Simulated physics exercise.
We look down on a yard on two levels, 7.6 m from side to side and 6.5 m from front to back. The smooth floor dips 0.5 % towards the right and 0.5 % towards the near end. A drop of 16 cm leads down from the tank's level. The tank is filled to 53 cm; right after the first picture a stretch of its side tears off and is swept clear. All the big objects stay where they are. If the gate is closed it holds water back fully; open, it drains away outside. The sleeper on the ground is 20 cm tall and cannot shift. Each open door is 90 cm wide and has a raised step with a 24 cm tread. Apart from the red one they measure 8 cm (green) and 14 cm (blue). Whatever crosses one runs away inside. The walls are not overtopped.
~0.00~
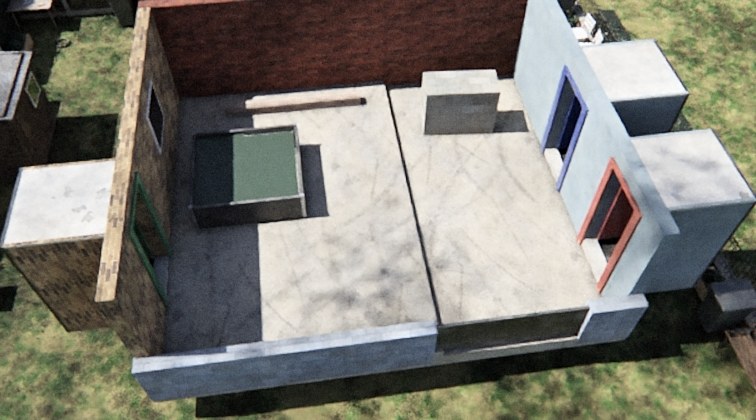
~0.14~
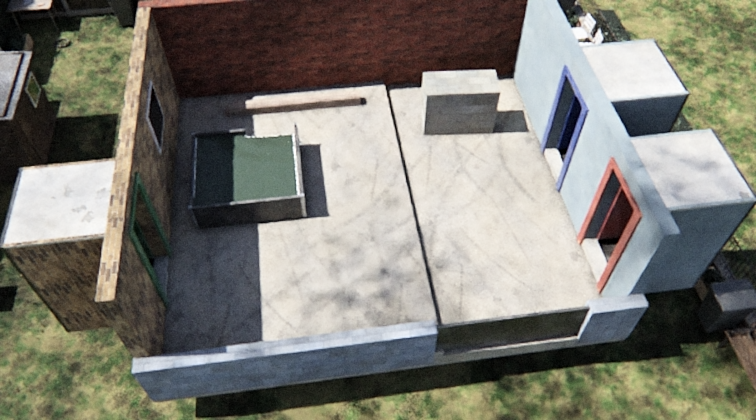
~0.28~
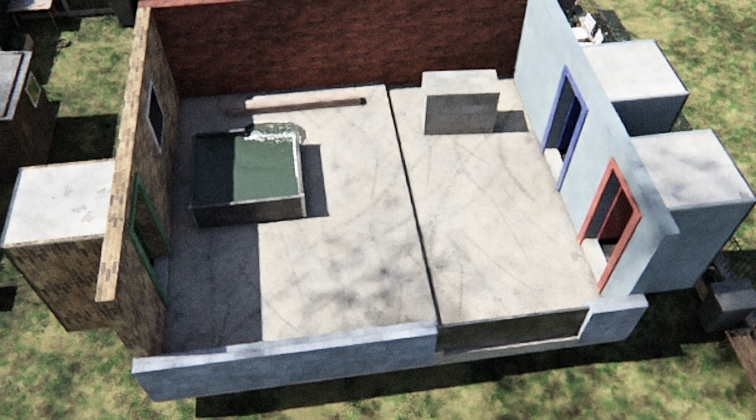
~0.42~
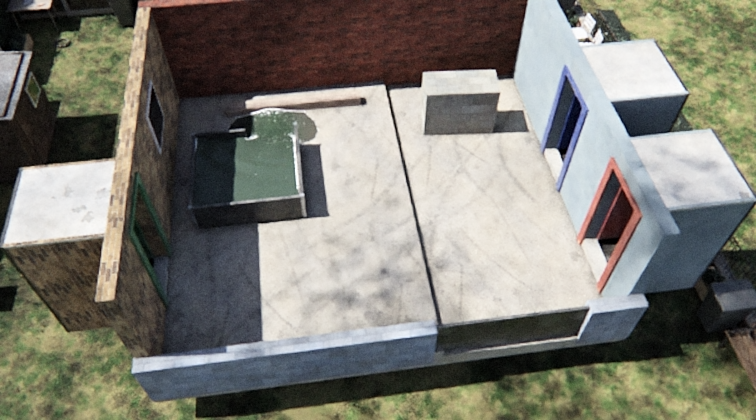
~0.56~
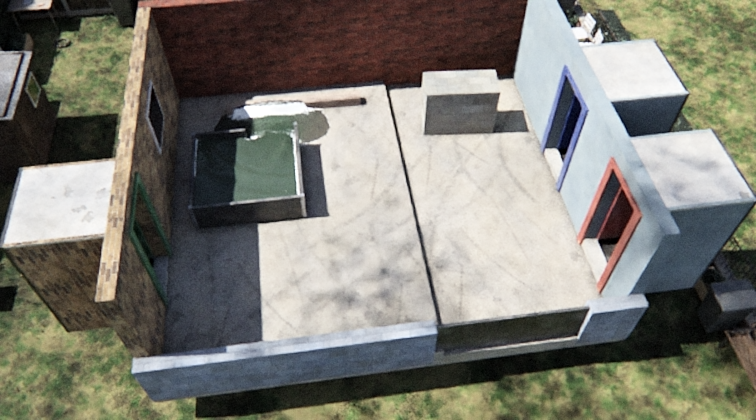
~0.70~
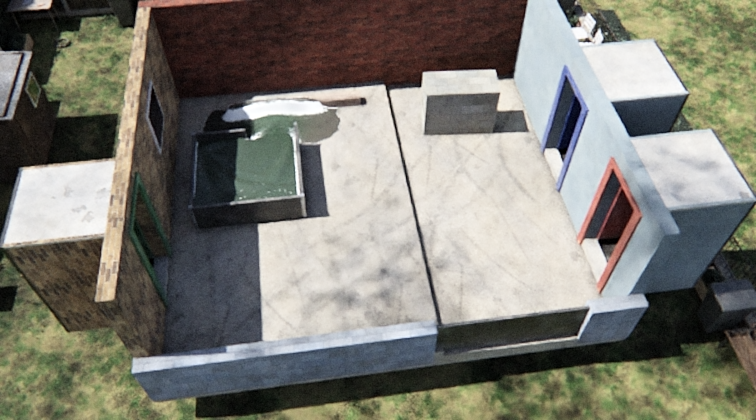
Green water pouring from the far side of a low square tank, spreading in a puddle across a pale walled yard.
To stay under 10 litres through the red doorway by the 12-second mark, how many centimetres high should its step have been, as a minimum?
Close to 5.5 cm is just enough.
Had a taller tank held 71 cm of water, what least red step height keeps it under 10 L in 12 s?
About 9.5 cm.
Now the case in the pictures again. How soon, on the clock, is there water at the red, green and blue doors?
Red 5.0 s, green 3.6 s, blue 4.5 s.
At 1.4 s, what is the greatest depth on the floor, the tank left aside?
Roughly 38 cm.
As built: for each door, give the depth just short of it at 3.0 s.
In cm: Red 0, green 0, blue 0.
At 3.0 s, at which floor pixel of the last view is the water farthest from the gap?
Around (517, 90).
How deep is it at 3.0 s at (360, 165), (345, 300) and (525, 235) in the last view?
Roughly 1, 0 and 0 cm, in turn.
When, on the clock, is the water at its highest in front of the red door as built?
Near 11.5 s.
After 1.4 s water covers 15 % of the floor, deepest (38 cm) near (272, 119); it has not reached the red door.
After 3.0 s water covers 35 % of the floor, deepest (25 cm) near (272, 119); it has not reached the red door.
After 12.0 s water covers 80 % of the floor, deepest (11 cm) near (448, 341); 9 cm at the red door, 0 litres in over its 18 cm step.
At the red door as built, the water arrived by 5.0 s and peaked near 9 cm at 11.6 s.
With a step of 4.5 cm, 17 litres would have come in within the 12 s; with 6.5 cm, 4 litres. So under 10 litres takes about 5.5 cm.
